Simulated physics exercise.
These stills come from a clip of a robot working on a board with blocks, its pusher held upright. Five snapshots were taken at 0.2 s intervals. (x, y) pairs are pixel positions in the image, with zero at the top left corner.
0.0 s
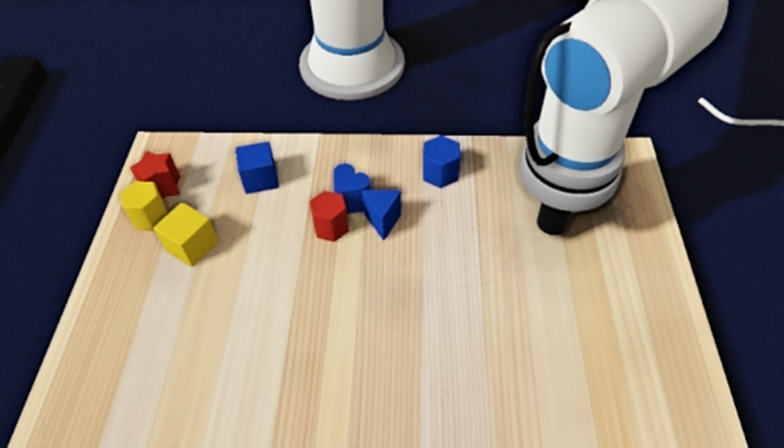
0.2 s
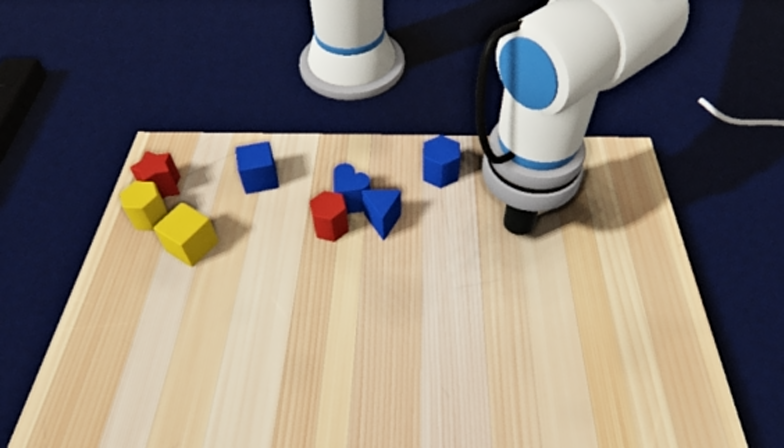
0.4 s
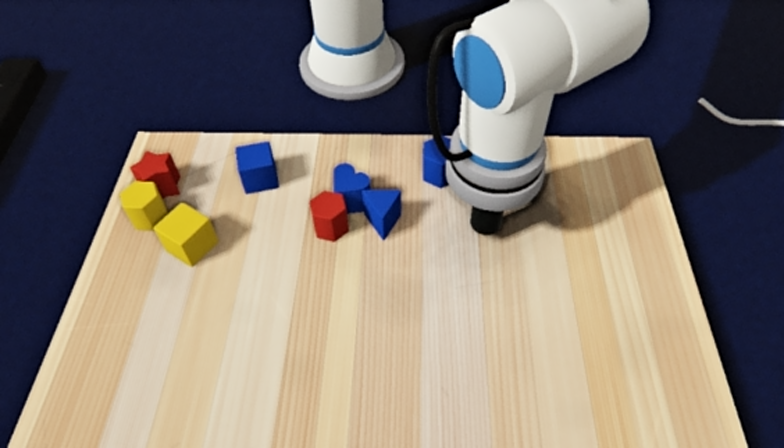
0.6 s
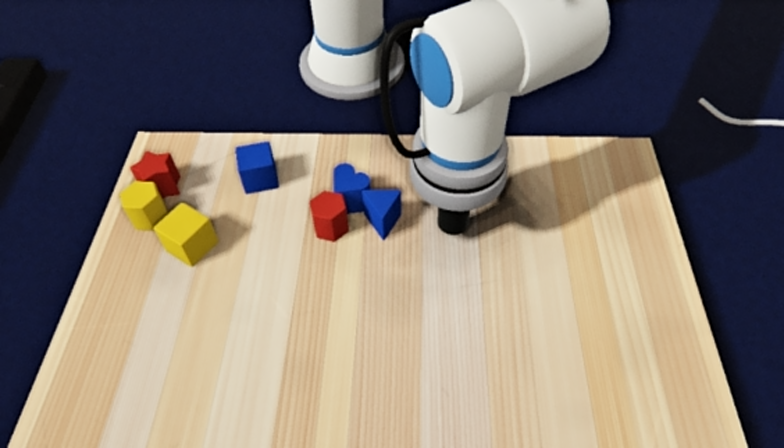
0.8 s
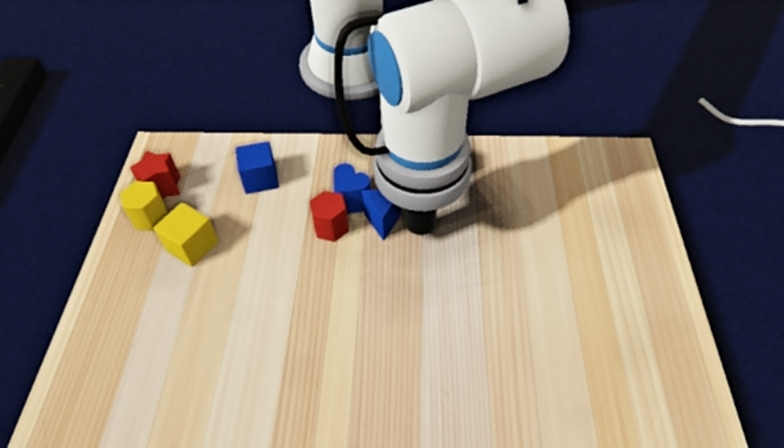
A white robot arm with a black tip slid steadily left across the wooden board, passing in front of a blue block and nearing a blue triangular one, while the blocks stayed still.
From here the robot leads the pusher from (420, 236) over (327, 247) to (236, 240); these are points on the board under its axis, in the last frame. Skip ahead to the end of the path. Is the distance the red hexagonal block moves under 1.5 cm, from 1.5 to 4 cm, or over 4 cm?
It moves between 1.5 and 4 cm.
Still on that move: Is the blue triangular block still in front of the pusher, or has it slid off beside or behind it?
It escapes to one side.
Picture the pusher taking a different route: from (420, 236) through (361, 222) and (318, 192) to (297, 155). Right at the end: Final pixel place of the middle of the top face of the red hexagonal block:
The middle of its upper face will lie at (301, 206).
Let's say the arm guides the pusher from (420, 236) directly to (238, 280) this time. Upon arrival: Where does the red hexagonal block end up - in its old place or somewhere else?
The red hexagonal block will stay where it is.
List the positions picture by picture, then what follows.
The first picture shows lower end of the pusher (552, 223), tops of blocks, yellow four-sided block (181, 223), red hexagonal block (327, 204), blue heart-shaped block (349, 178), blue triangular block (382, 199).
The second picture shows pusher (519, 223), blocks as before.
The third picture shows pusher (485, 223), blocks as before.
The fourth picture shows pusher (453, 223), blocks as before.
The fifth picture shows pusher (421, 223), yellow four-sided block (181, 223), red hexagonal block (327, 204), blue heart-shaped block (349, 178), blue triangular block (382, 199).
On the path given first. One third of the way, pusher (357, 231); blue heart-shaped block (347, 172), turned 20° anticlockwise; blue triangular block (364, 197), turned 55° clockwise.
Two thirds of the way, pusher (293, 235); red hexagonal block (301, 198), turned 80° clockwise; blue heart-shaped block (347, 172), turned 20° anticlockwise; blue triangular block (364, 197), turned 55° clockwise.
At the end, pusher (232, 227); yellow four-sided block not moved; red hexagonal block (301, 197), turned 80° clockwise; blue heart-shaped block (347, 172), turned 20° anticlockwise; blue triangular block (364, 197), turned 55° clockwise.
